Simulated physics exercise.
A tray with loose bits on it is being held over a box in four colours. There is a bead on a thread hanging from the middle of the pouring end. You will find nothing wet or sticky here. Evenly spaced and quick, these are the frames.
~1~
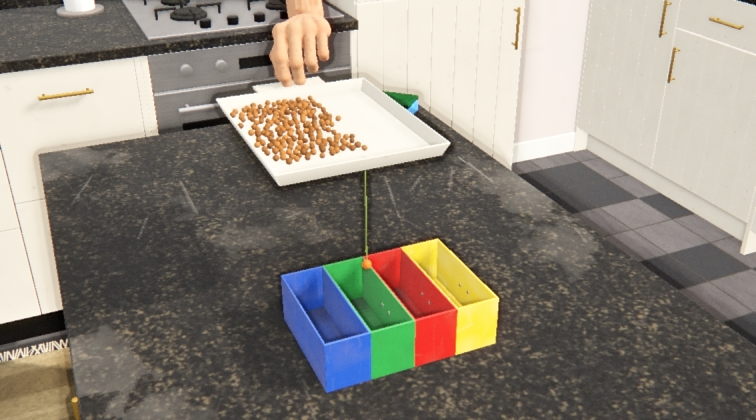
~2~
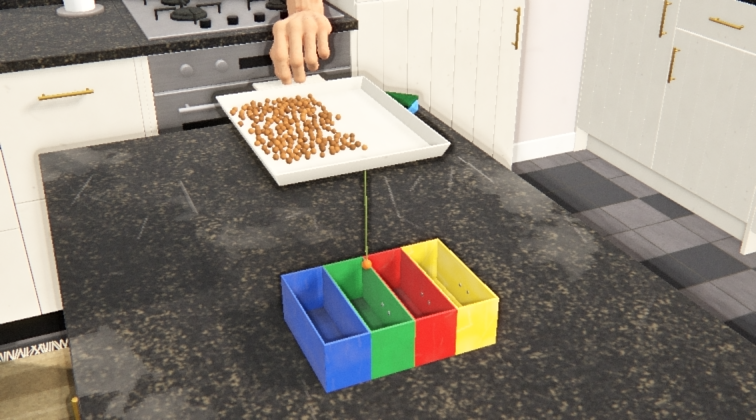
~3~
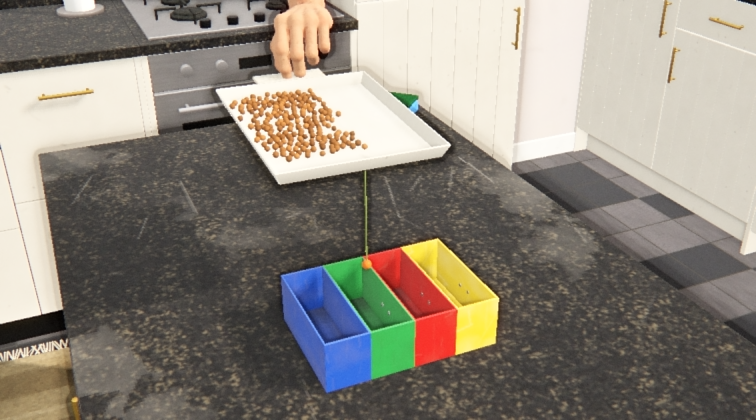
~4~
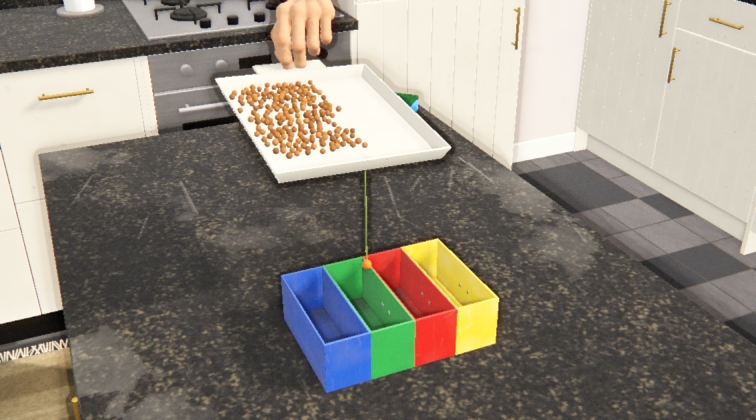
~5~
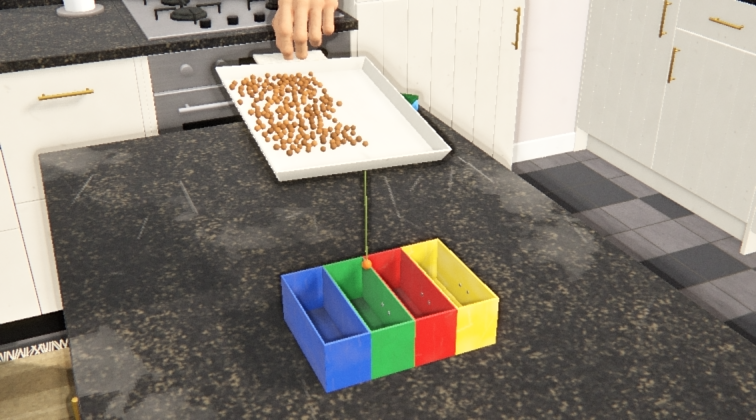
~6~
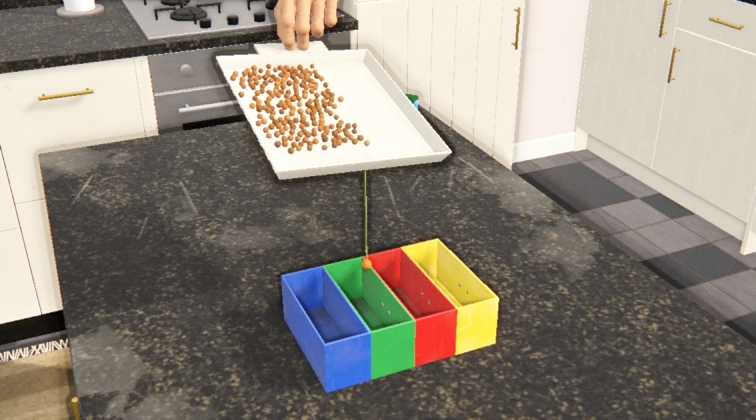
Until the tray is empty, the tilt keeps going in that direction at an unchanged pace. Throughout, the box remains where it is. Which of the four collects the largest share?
The yellow one.
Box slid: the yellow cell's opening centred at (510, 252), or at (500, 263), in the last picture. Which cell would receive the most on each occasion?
The first time it is the green cell, and the second time it is red.
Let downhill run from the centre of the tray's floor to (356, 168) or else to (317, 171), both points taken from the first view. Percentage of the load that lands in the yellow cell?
The first try gives close to 0 percent; the next gives 0 percent.
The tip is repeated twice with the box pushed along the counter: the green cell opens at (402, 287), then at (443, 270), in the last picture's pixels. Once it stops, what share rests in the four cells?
100 and 100 in a hundred, in turn.
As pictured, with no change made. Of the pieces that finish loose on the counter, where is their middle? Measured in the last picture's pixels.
(507, 310), about.
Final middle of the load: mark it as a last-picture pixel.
Around (443, 314).
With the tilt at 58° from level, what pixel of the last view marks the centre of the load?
The middle of the pieces sits at roughly (409, 163).
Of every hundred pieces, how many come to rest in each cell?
Per cell: Blue at 0 %, green at 0 %, red at 30 %, yellow at 60 %.
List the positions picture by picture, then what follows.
In the first picture, corners of the pouring end at (279, 172) and (442, 142), level; middle of the load at (298, 127), cereal balls; bead on its thread at (367, 264); blue cell at (348, 358); green cell at (393, 345); red cell at (436, 333); yellow cell at (477, 322).
In the second picture, corners of the pouring end at (279, 171) and (442, 142), level; middle of the load at (298, 125).
In the third picture, corners of the pouring end at (280, 170) and (442, 143), tipped barely, lowest at the right corner; middle of the load at (297, 121).
In the fourth picture, corners of the pouring end at (280, 169) and (443, 145), tipped a little, lowest at the right corner; middle of the load at (298, 115).
In the fifth picture, corners of the pouring end at (281, 168) and (443, 147), tipped a little, lowest at the right corner; middle of the load at (298, 110).
In the sixth picture, corners of the pouring end at (281, 166) and (443, 149), tipped a little, lowest at the right corner; middle of the load at (299, 104); blue cell at (348, 358); green cell at (393, 345); red cell at (436, 333); yellow cell at (477, 322).
Soon after the last picture, tray tipped steeply; most on the tray; a small part in the yellow cell; a stray few in the red cell; a stray few in the green cell; a small part falling or outside the box.
A little later, tray tipped right over; about half in the yellow cell; about a quarter in the red cell; a stray few in the green cell; a small part falling or outside the box.
Later still, tray tipped past a quarter turn; about two thirds in the yellow cell; about a quarter in the red cell; a stray few in the green cell; a stray few in the blue cell; a small part falling or outside the box.
At rest, tray tipped past a quarter turn; about two thirds in the yellow cell; about a quarter in the red cell; a stray few in the green cell; a stray few in the blue cell; a small part outside the box.
